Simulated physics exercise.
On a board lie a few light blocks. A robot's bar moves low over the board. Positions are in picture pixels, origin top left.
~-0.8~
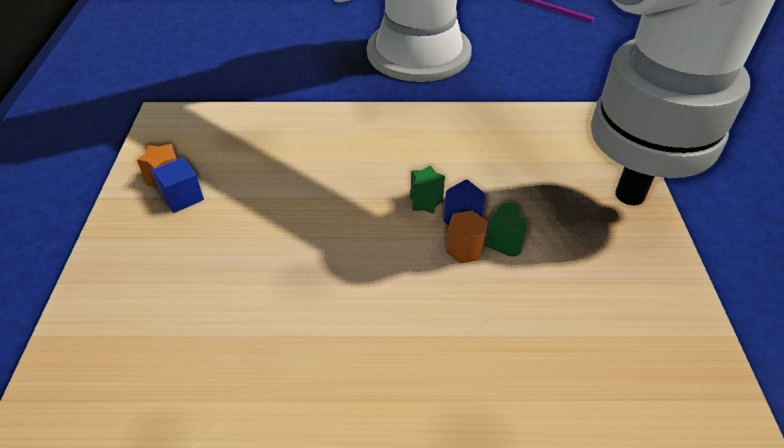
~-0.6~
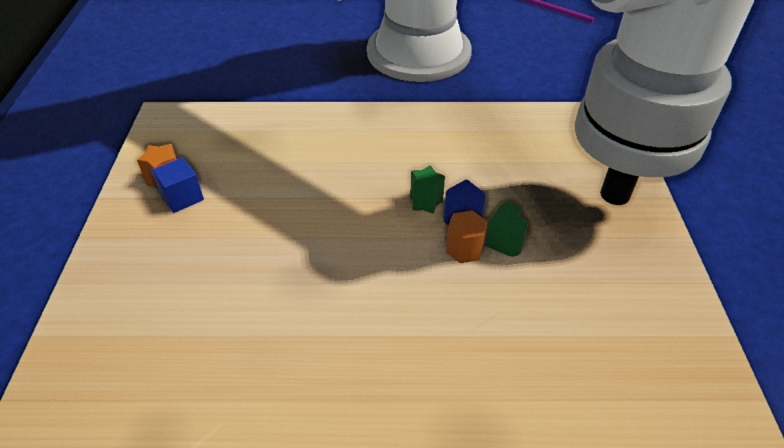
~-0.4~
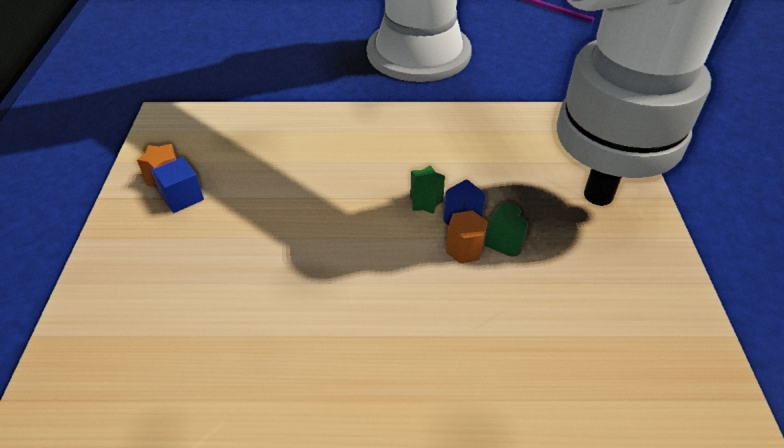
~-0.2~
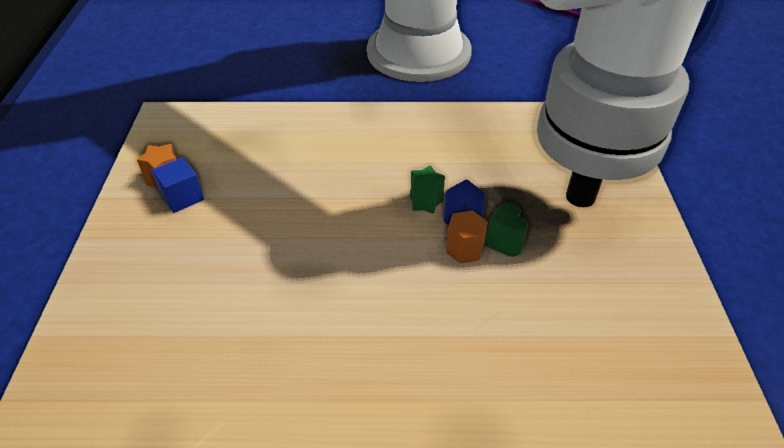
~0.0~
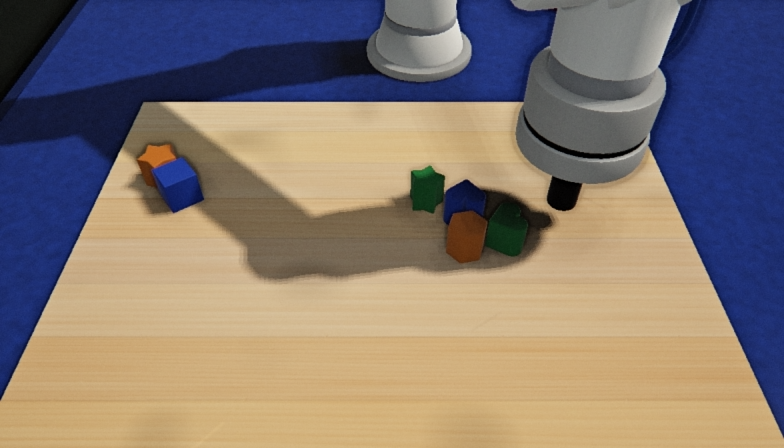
The robot arm's black bar moved slowly left above the board, its shadow sliding along too, drawing nearer to a cluster of green, blue and orange blocks, while all the blocks stayed still.
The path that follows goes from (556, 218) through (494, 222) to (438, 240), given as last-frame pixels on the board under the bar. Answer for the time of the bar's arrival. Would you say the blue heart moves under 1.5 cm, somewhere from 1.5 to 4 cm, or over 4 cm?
It goes beyond 4 cm.
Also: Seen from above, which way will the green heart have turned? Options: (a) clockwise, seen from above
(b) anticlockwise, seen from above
b (anticlockwise, seen from above)
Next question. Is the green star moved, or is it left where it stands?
It gets moved.
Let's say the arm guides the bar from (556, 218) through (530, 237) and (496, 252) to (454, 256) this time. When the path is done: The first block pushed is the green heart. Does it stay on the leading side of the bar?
At the end of the path, the bar is still pushing the green heart ahead of it.
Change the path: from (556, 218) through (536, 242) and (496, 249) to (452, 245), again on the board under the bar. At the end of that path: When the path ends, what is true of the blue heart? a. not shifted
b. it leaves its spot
I choose b.
The first path, step by step. One third of the way, bar (518, 204); nothing pushed yet.
Two thirds of the way, bar (475, 208); green star (421, 175), turned 25° clockwise; blue heart (442, 191), turned 15° clockwise; orange six-sided block (465, 225), turned 15° clockwise; green heart (499, 220), turned 65° anticlockwise.
At the end, bar (439, 223); green star (417, 173), turned 55° clockwise; blue heart (418, 197), turned 70° clockwise; orange six-sided block (458, 236), turned 20° anticlockwise; green heart (499, 220), turned 65° anticlockwise.
